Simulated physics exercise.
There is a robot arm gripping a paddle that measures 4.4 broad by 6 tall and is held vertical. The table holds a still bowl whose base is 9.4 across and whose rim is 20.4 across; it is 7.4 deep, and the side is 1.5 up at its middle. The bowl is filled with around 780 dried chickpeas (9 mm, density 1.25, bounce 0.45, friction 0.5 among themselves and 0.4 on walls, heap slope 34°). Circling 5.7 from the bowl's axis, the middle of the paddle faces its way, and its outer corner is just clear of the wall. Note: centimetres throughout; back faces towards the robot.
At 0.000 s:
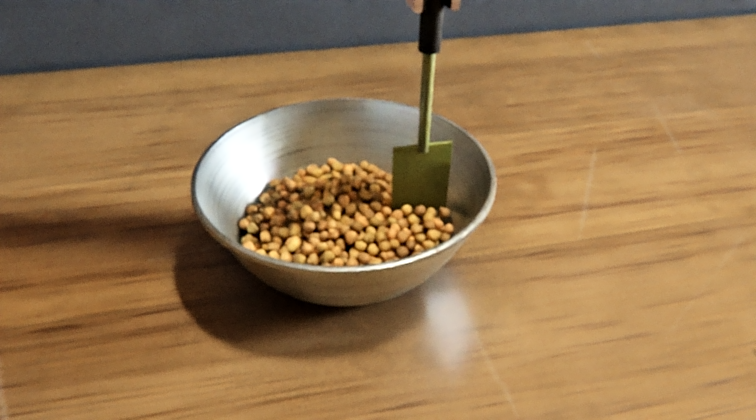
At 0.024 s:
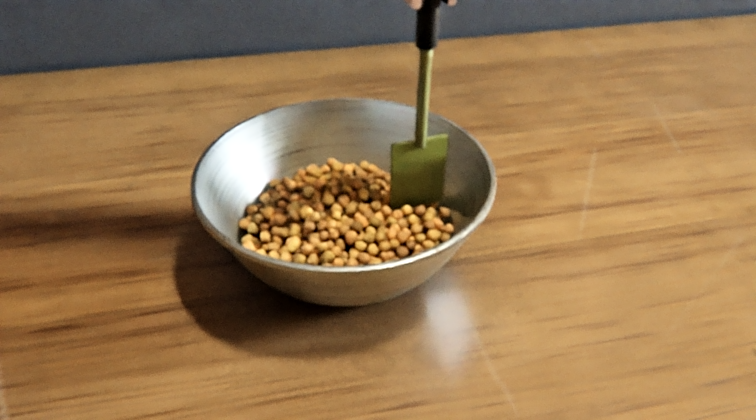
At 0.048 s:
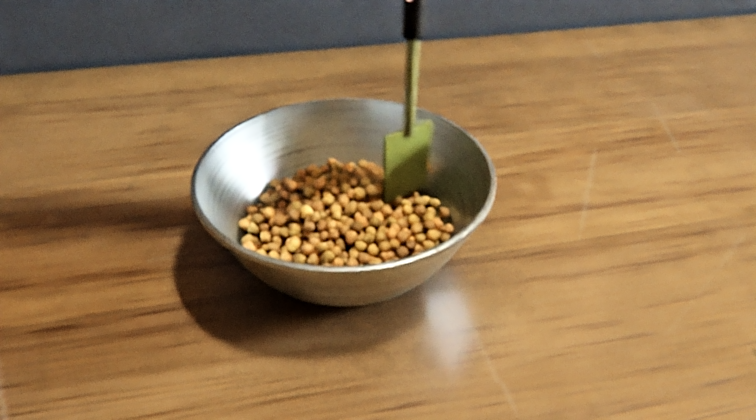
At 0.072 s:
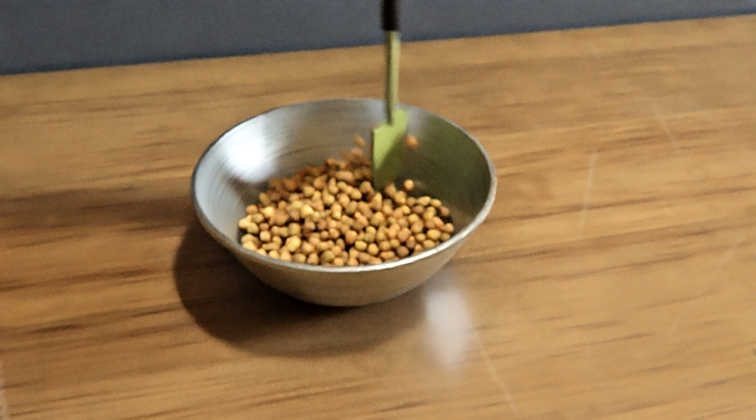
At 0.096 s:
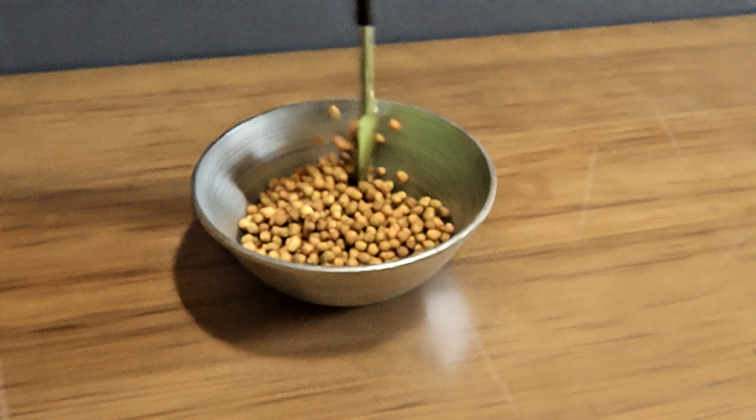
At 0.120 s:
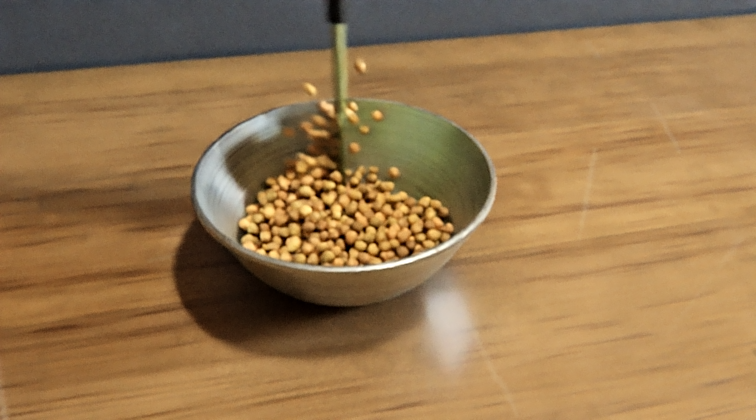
A green paddle sweeping leftward along the back of a metal bowl of dried chickpeas, tossing some up above the rim.
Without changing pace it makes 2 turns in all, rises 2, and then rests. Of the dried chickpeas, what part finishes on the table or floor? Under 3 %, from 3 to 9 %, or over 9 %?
From 3 to 9 %.
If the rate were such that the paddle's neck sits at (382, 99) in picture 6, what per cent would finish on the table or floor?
Roughly 0 percent of it.
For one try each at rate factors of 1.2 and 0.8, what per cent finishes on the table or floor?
First try close to 10, second close to 0, in per cent.
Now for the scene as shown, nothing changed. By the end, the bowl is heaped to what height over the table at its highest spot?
Height: Roughly 5.0 cm.
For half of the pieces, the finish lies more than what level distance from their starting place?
About 1 centimetres.
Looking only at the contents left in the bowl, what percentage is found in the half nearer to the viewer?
Roughly 50 per cent.
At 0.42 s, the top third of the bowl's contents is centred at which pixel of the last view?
About pixel (388, 225).
After 0.42 s, 331° round, highest piece 11 above the table; 753 in the bowl, 17 on the table or floor, 13 in flight or on the tool.
After 0.72 s, 219° round, highest piece 5 above the table; 736 in the bowl, 47 on the table or floor.
After 1.07 s, 0° round, highest piece 5 above the table; 736 in the bowl, 47 on the table or floor.
After 1.77 s, 0° round, highest piece 5 above the table; 736 in the bowl, 47 on the table or floor.
In the end, 736 in the bowl, 47 on the table or floor. That is 6 % on the table or floor.
